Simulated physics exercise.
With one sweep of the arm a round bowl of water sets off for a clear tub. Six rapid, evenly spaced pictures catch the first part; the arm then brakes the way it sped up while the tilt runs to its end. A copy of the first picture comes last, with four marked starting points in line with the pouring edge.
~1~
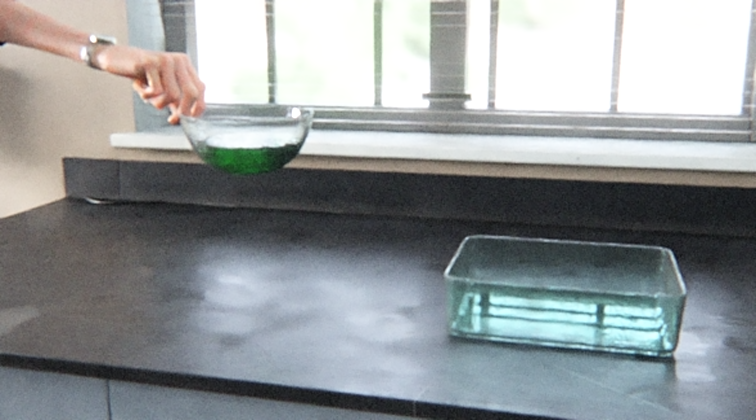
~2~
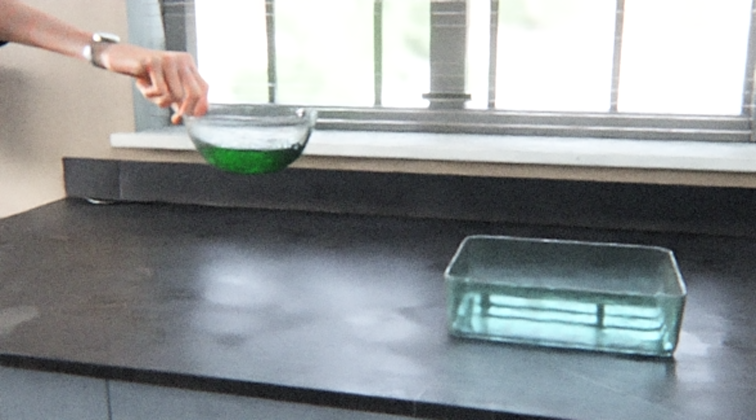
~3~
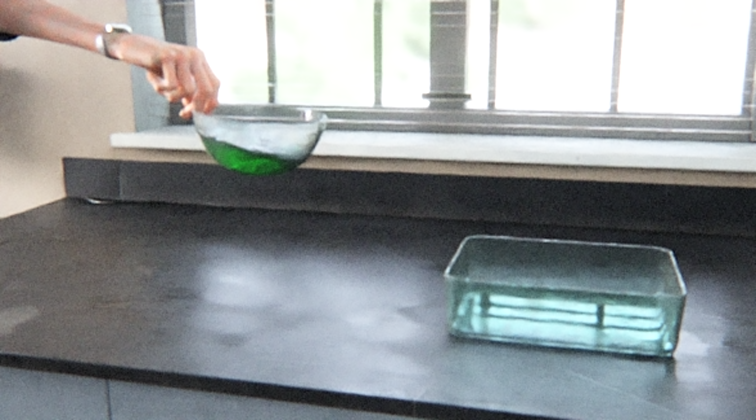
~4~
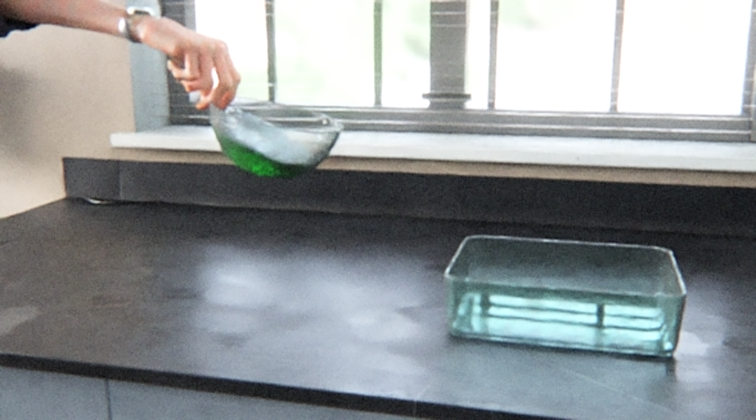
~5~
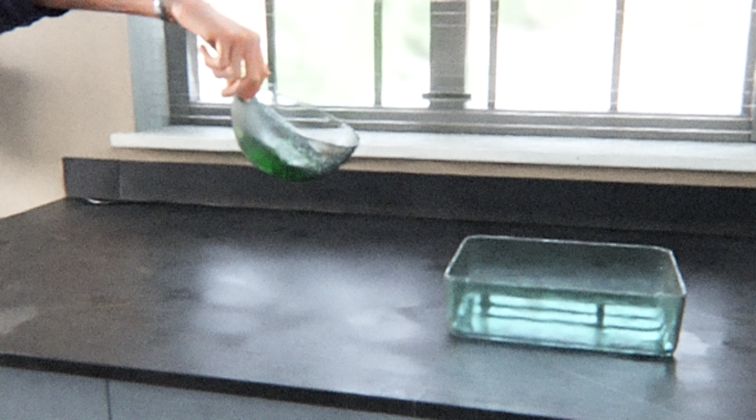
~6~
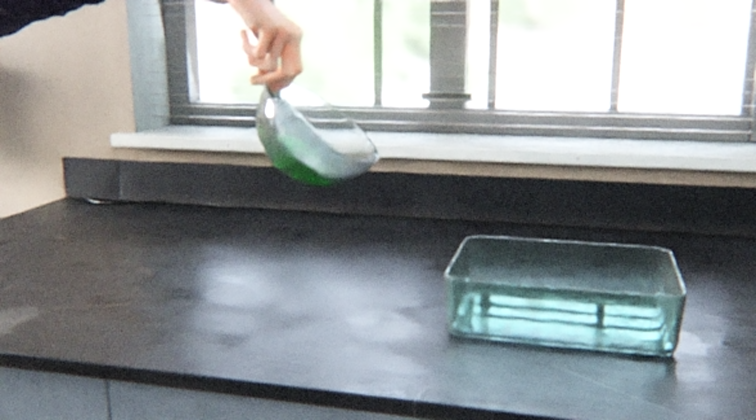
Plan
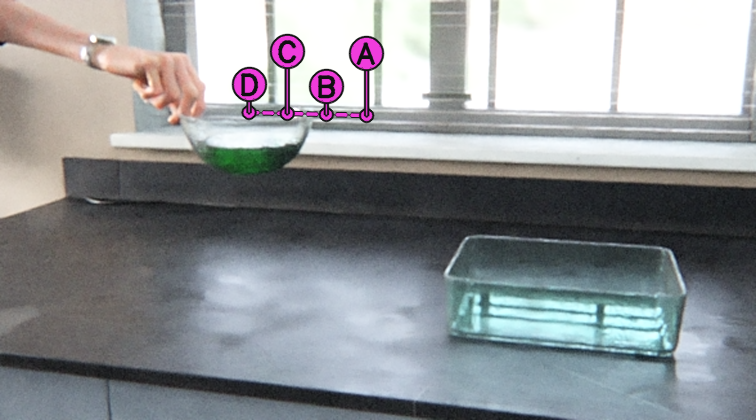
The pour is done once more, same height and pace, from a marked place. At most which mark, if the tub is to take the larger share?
C will do.
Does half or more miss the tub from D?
Yes, that goes wrong.
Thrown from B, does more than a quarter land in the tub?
Yes, clearly.
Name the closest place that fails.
That would be D.
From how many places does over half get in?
Three.
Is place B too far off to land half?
No, that is safe.
In magenta, A at (366, 115); B at (326, 114); C at (287, 113); D at (249, 112).
If A is chosen, about 64 % lands in the tub, 6 % falls short and 30 % goes beside or beyond.
If B is chosen, about 64 % lands in the tub, 6 % falls short and 30 % goes beside or beyond.
If C is chosen, about 63 % lands in the tub, 21 % falls short and 17 % goes beside or beyond.
If D is chosen, about 20 % lands in the tub, 74 % falls short and 7 % goes beside or beyond.
